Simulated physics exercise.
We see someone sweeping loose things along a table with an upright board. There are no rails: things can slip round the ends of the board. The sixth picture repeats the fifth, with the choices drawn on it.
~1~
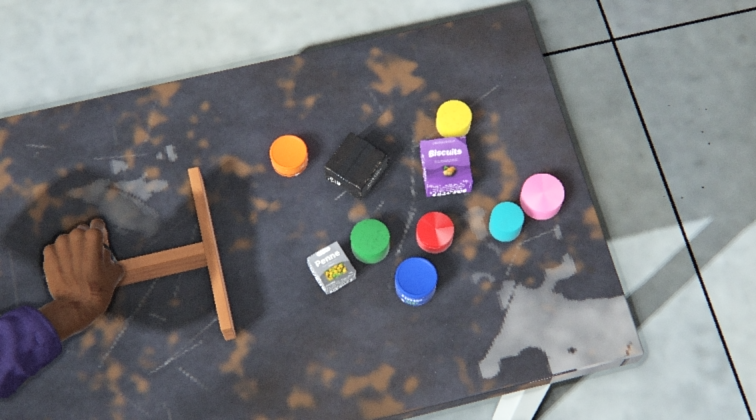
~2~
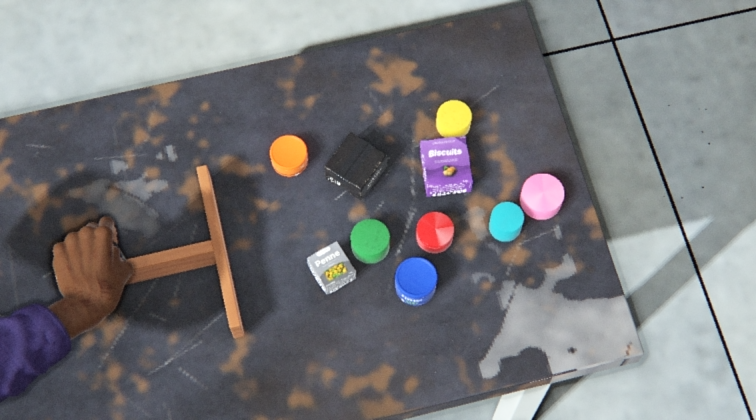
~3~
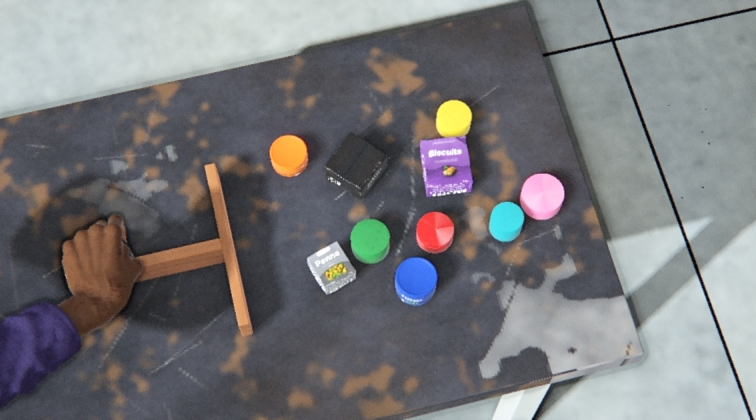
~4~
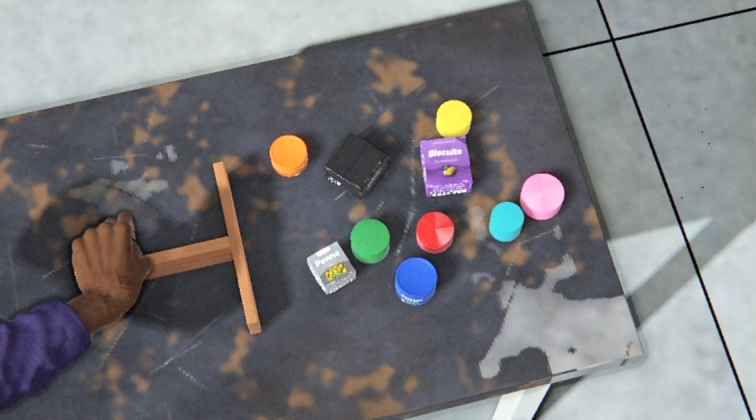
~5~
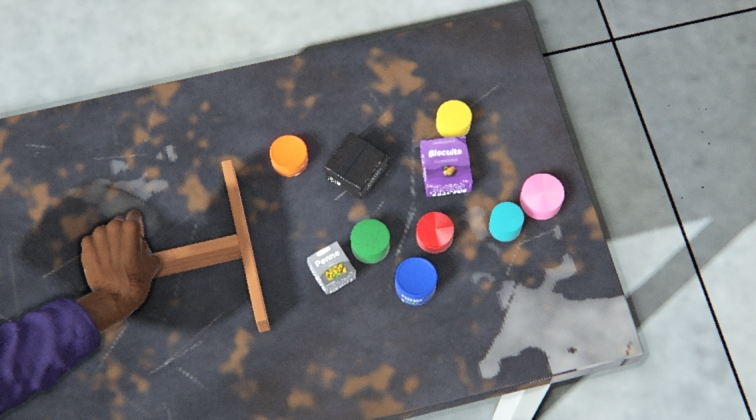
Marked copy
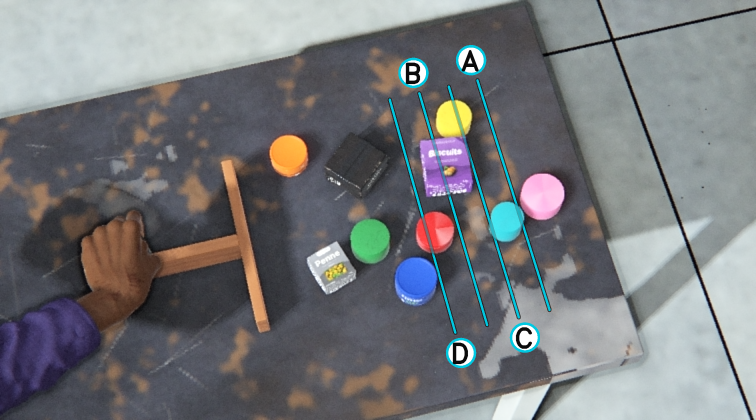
On a worn dark tabletop, a hand slides an upright wooden board slowly rightward towards colourful tins and small packets, which stay still.
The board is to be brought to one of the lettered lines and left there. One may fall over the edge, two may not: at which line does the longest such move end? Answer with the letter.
Up to line A.
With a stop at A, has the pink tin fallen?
Yes.
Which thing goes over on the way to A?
It is the pink tin.
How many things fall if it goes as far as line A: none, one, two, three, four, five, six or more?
In all, one.
On the marked copy, A at (512, 191); B at (452, 205); C at (482, 198); D at (421, 212).
With A. Early on, board (340, 216); orange tub (334, 134); grey packet (374, 262).
Further on, board (436, 194); turquoise tin (531, 227); purple packet (492, 167).
At the end, board (511, 177); pink tin over the edge; purple packet (562, 157); one fallen.
As for the rest, B is within the limit but short; C is within the limit but short; D is within the limit but short.
